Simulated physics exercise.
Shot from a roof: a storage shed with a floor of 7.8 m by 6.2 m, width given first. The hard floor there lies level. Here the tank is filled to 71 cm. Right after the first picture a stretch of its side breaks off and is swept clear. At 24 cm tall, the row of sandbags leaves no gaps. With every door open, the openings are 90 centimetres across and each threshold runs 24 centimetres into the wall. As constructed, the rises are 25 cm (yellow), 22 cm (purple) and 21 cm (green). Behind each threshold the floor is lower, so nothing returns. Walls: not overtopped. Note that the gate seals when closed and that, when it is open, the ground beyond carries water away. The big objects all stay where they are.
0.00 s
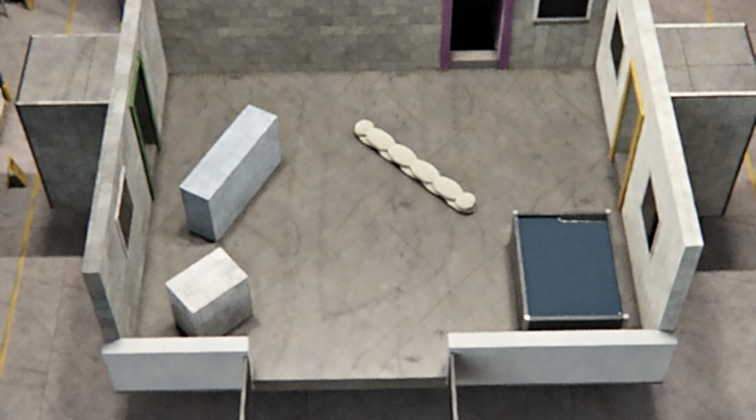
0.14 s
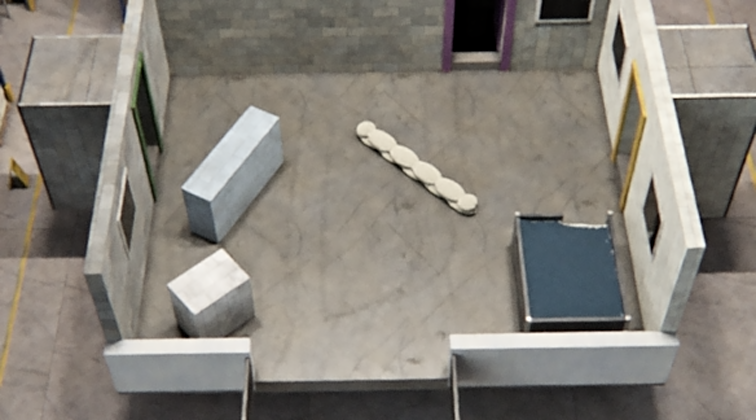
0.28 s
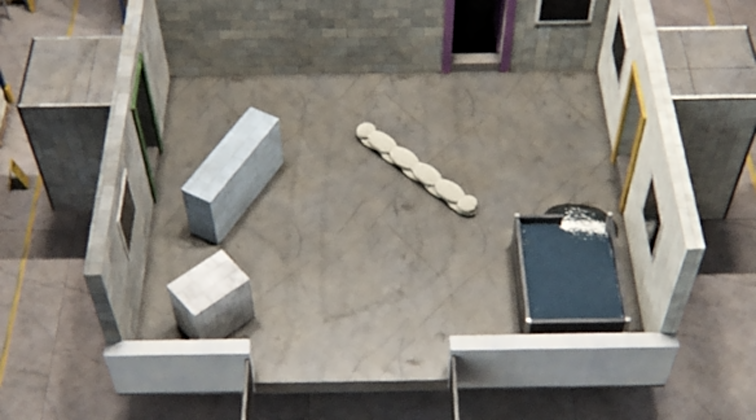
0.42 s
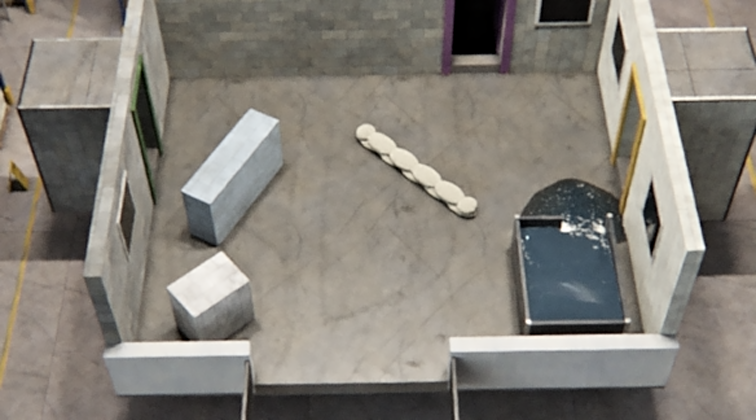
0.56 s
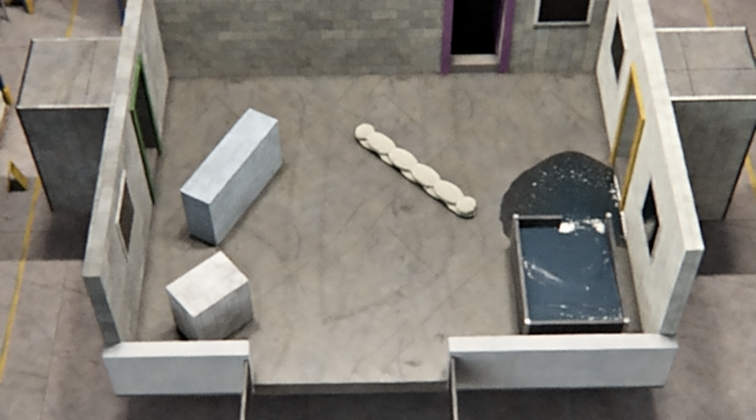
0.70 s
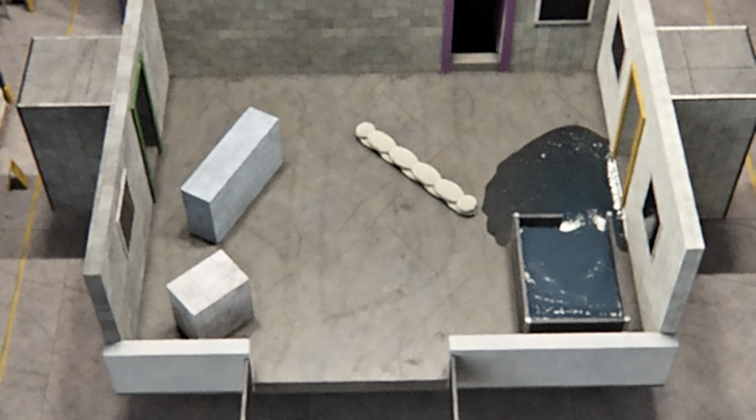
We see a roofless concrete room with grey blocks, a pale braided barrier and a dark tank at the right; water pours from the tank's far side and spreads across the floor behind it in a widening dark pool.
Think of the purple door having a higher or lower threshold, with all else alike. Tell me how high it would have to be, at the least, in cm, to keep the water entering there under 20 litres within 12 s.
It would have to be about 11.5 cm.
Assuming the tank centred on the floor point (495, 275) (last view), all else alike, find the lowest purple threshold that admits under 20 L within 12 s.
16 cm, give or take.
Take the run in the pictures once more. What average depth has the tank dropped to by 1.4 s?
Average depth: Approx. 48 cm.
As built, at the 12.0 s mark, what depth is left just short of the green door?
About 9.5 cm.
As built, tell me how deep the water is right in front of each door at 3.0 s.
Depths, in cm - yellow: 14, purple: 16, green: 0.
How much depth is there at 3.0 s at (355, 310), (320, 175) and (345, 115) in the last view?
About 0, 0 and 0 cm respectively.
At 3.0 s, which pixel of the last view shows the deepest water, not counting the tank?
At about pixel (566, 72).
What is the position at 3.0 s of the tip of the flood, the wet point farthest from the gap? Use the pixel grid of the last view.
At about (328, 76).
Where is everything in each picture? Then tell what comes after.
The first picture shows the tank at (568, 267) is whole and still, 71 cm deep; the purple door at (476, 28) is dry.
In the second picture, the front is at a hidden place, 0.3 m from the gap on the far side; 0.2 m2 of floor is wet, 71 cm left at the back.
In the third picture, water pours out on the far side and has run 0.8 m, to (569, 207); about 10 cm deep outside, 71 cm at the back.
In the fourth picture, the gap is on the far side, the front 1.4 m out at (565, 184); the back of the tank holds 71 cm.
In the fifth picture, the front is at (564, 156), 2.0 m from the gap on the far side; 2.9 m2 of floor is wet, 66 cm left at the back.
In the sixth picture, water pours out on the far side and has run 2.5 m, to (561, 132); about 4 cm deep outside, 59 cm at the back; the purple door at (478, 31), 4.3 m from the gap, is still 2.0 m from the nearest water.
After 1.4 s water covers 20 % of the floor, deepest (34 cm) near (580, 239); it has not reached the purple door.
After 3.0 s water covers 30 % of the floor, deepest (29 cm) near (566, 72); 16 cm at the purple door, 0 litres in over its 22 cm threshold.
After 12.0 s water covers 75 % of the floor, deepest (13 cm) near (133, 370); 6 cm at the purple door, 0 litres in over its 22 cm threshold.
At the purple door as built, the water arrived by 1.7 s and peaked near 20 cm at 2.4 s.
Run again over the same 12 s with other heights there, 31 litres in over 10 cm, 8 litres over 14 cm. The limit of 20 litres is kept from about 11.5 cm up.
